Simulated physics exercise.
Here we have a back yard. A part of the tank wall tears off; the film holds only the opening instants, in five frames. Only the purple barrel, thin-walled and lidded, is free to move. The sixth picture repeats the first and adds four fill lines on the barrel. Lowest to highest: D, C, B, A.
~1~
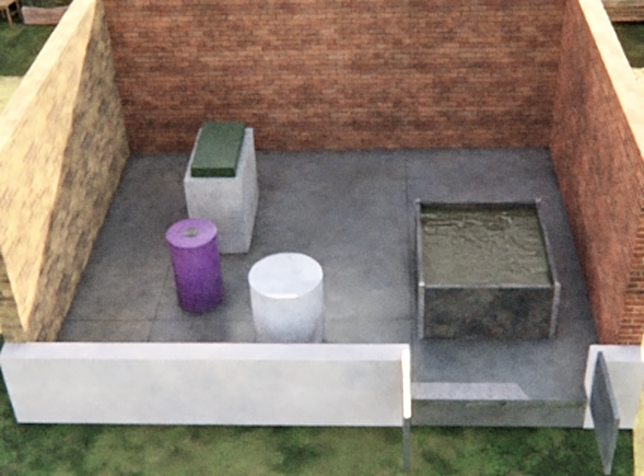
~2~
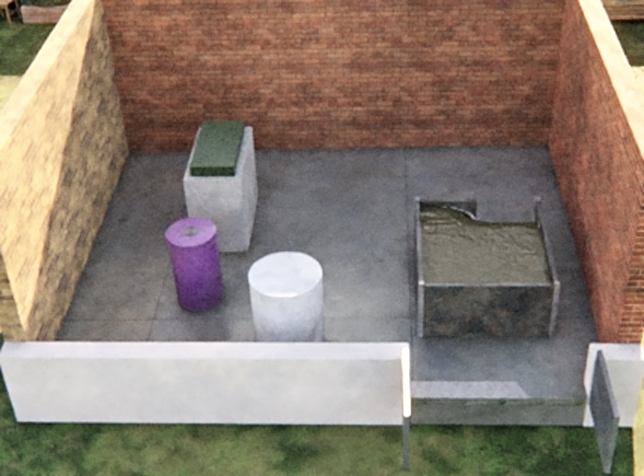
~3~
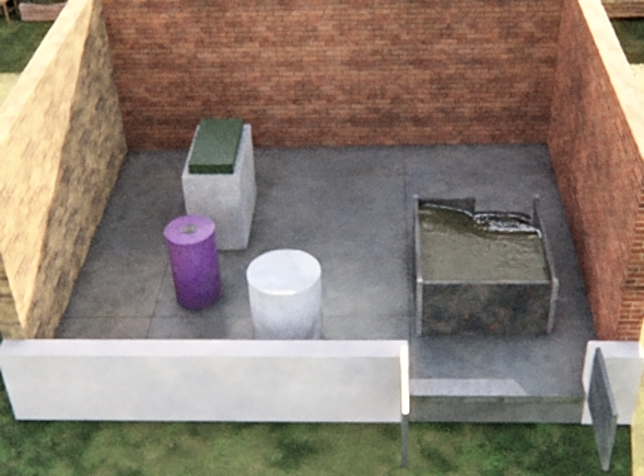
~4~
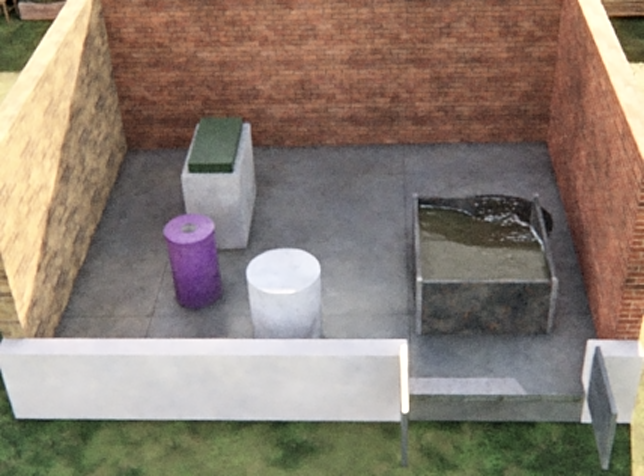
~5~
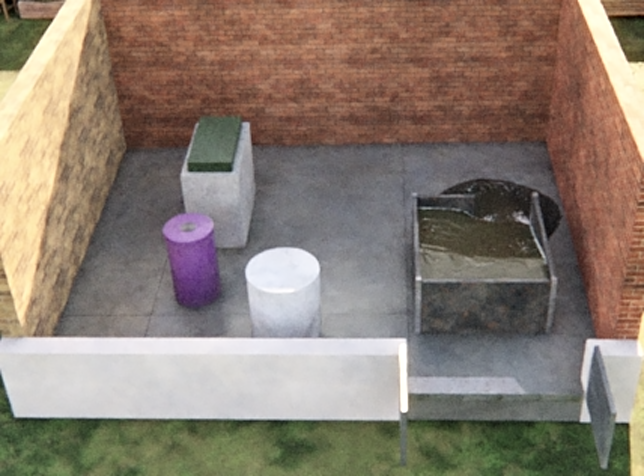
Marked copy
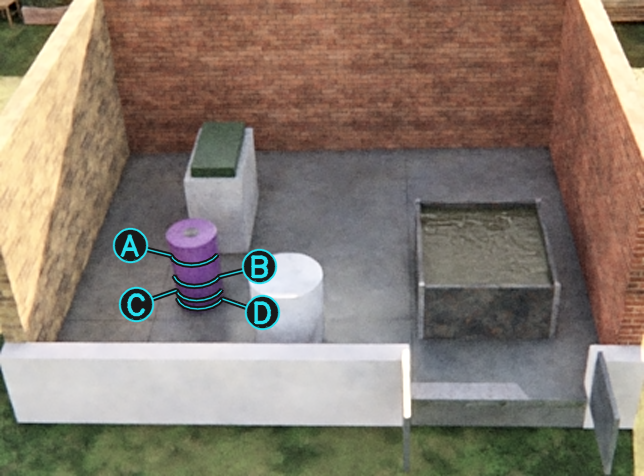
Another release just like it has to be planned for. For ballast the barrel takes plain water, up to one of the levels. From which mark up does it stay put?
D is the one.
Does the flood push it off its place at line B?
No, that is safe.
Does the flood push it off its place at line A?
No, that is safe.
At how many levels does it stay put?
All four.
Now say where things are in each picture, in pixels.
In the first frame, lid of the purple barrel at (192, 233); tank full, its middle at (483, 247); open gate at (499, 348).
In the second frame, water covers 1 % of the ground, mostly out of sight from here.
In the third frame, water covers 3 % of the ground, mostly out of sight from here.
In the fourth frame, water covers 5 % of the ground, mostly out of sight from here.
In the fifth frame, lid of the purple barrel at (189, 227); 7 % of the ground under water, its edge towards the barrel at (462, 190).
In cyan, A at (191, 265); B at (194, 286); C at (196, 300); D at (197, 308); from the bottom up D, C, B, A.
With A, it does not move.
With B, it does not move.
With C, it does not move.
With D, it does not move.
